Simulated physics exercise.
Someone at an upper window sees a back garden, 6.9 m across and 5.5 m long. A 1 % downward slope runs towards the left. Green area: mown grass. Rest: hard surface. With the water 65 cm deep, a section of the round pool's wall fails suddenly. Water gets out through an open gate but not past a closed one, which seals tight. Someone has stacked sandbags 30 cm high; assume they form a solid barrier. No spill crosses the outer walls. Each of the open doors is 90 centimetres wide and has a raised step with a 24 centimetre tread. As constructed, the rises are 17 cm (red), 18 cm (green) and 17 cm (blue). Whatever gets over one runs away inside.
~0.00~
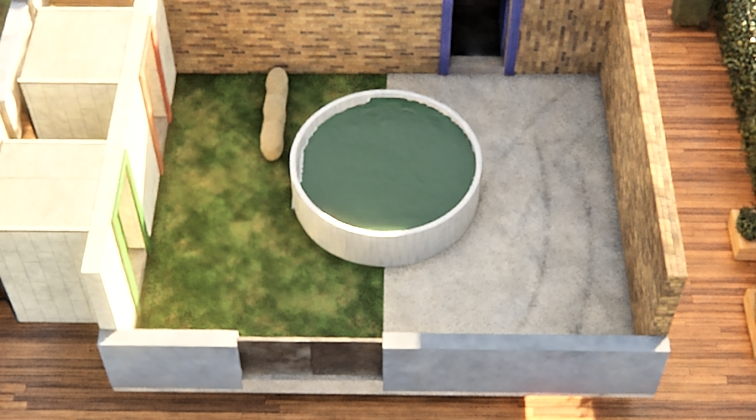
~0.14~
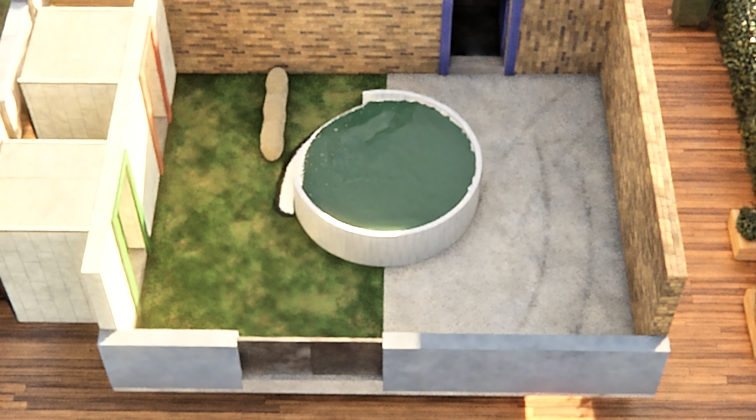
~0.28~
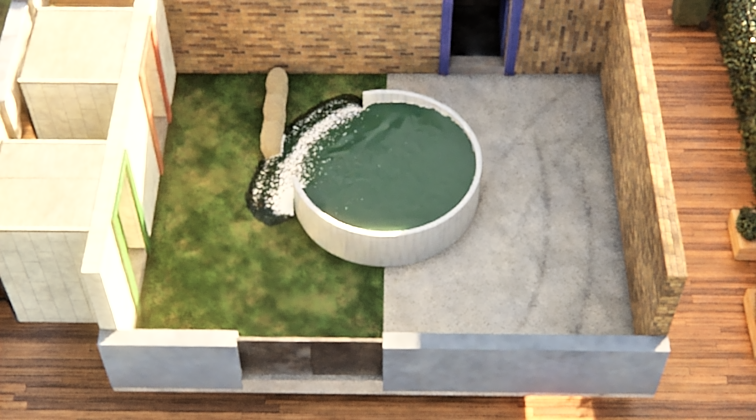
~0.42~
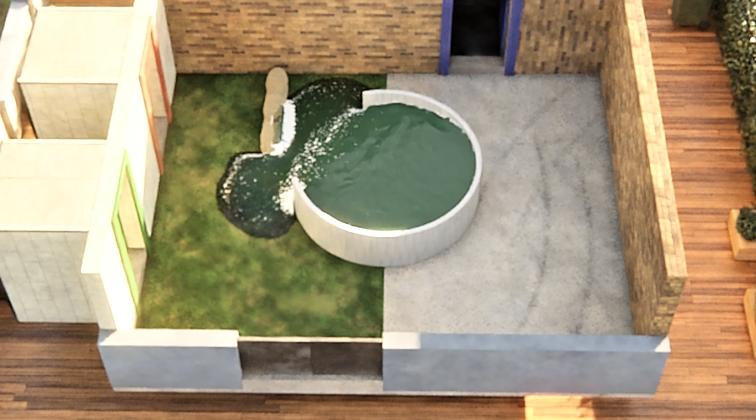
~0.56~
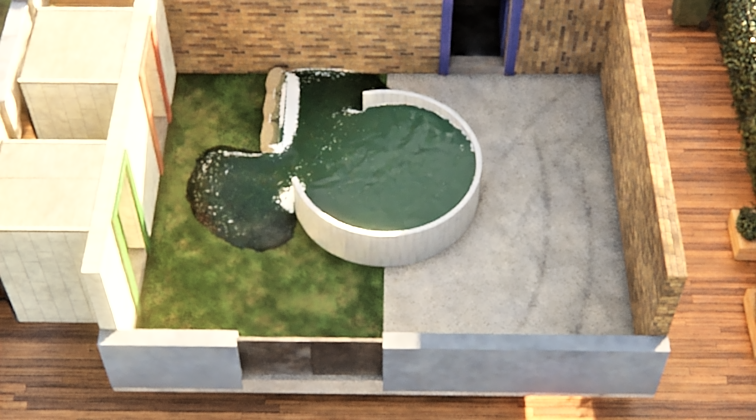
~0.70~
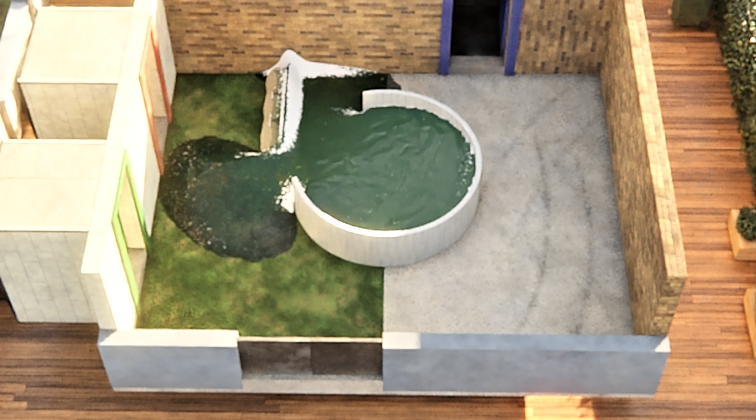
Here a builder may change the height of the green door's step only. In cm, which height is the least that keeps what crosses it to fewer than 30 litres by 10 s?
A height of about 11.5 cm would just do it.
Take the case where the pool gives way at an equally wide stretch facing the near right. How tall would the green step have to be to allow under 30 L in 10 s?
About 10.0 cm.
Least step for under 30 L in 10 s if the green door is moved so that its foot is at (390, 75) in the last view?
12.0 cm.
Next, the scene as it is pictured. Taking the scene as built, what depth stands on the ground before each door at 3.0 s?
The red door has 22 cm, the green door 13 cm and the blue door 7 cm.
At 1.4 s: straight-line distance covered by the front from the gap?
It gets close to 3.0 metres out.
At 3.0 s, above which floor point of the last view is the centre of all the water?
Roughly (319, 162).
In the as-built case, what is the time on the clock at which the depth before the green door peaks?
That happens close to 7.0 s on the clock.
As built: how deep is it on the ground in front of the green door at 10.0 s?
It works out to about 13.0 centimetres deep.
After 1.4 s water covers 30 % of the floor, deepest (52 cm) near (298, 77); it has not reached the green door.
After 3.0 s water covers 55 % of the floor, deepest (34 cm) near (298, 77); 13 cm at the green door, 0 litres in over its 18 cm step.
After 10.0 s water covers 95 % of the floor, deepest (15 cm) near (303, 365); 13 cm at the green door, 0 litres in over its 18 cm step.
At the green door as built, the water arrived by 1.6 s and peaked near 18 cm at 6.8 s.
With a step of 9.5 cm, 72 litres would have come in within the 10 s; with 13 cm, 15 litres. So under 30 litres takes about 11.5 cm.
